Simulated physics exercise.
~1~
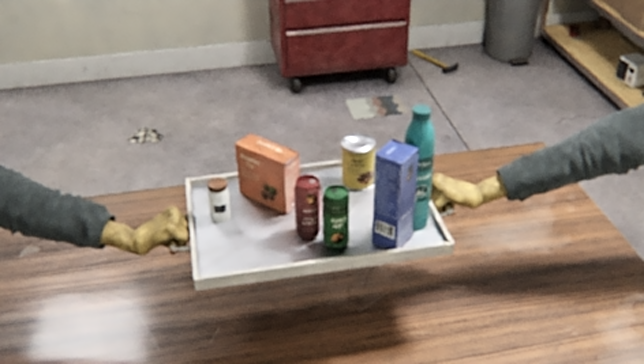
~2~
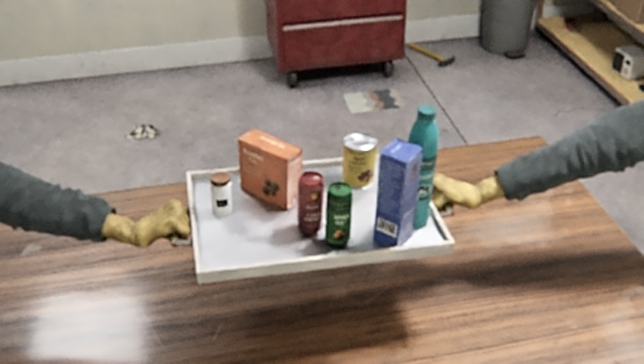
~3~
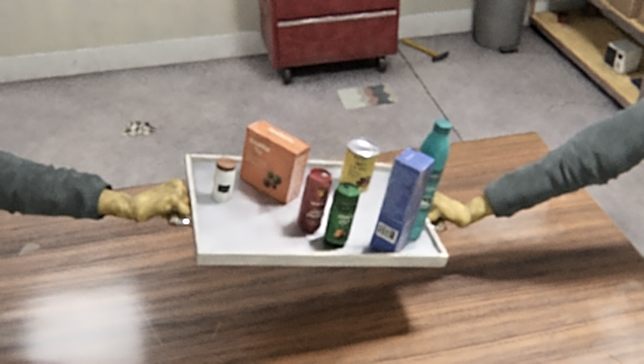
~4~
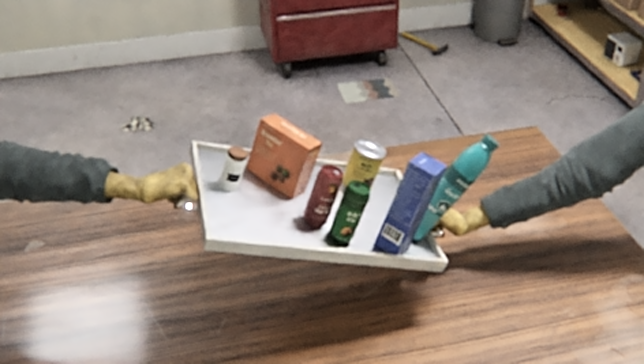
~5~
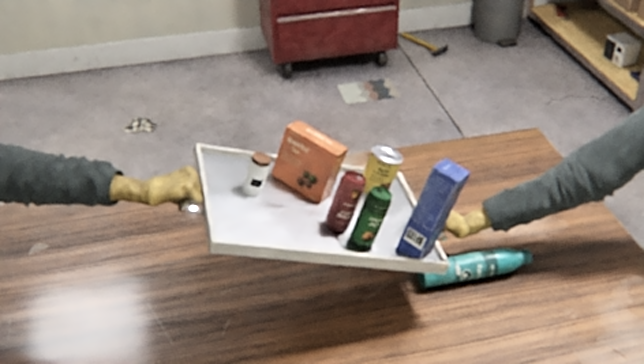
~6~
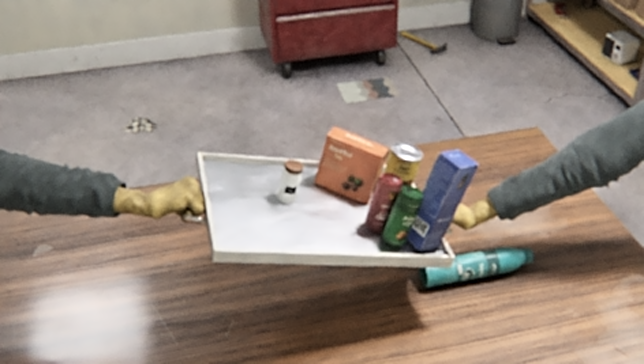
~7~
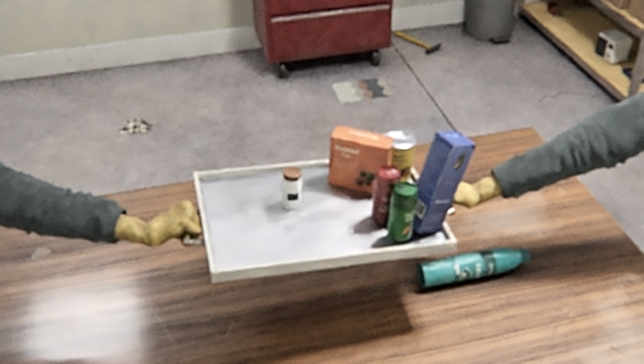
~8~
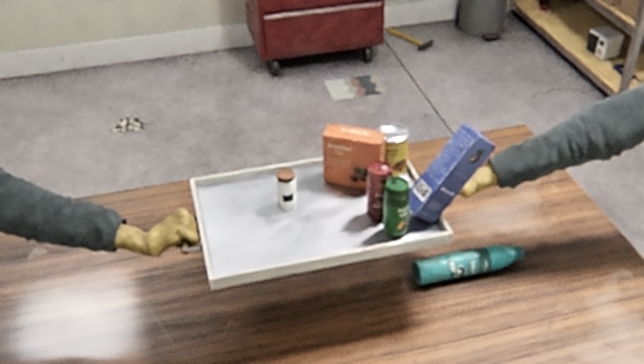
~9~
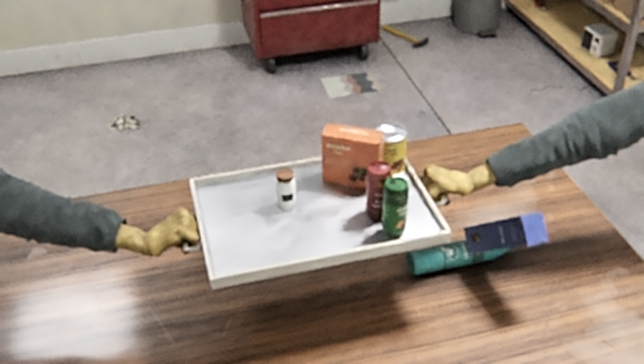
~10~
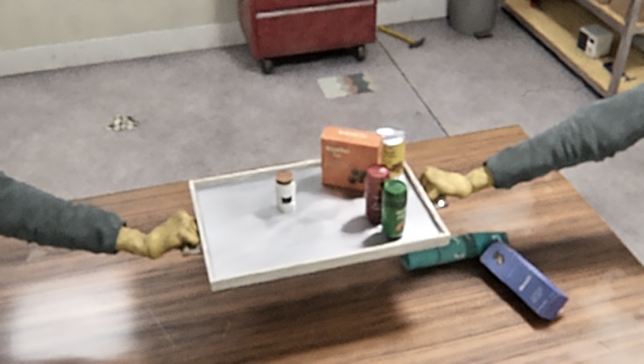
In a workshop with a red tool chest and shelving behind, seen from slightly above, two gloved hands hold a white tray over a wooden table. On it stand a small white shaker and an orange packet at left, red and green cans and a yellow tin near the middle, and a blue carton and turquoise bottle at right. The tray tips right edge down, and the bottle topples onto the table. The other items slide right, and the tray levels. The leaning carton then tumbles over the edge, ending on its side by the bottle, while five items remain upright aboard.
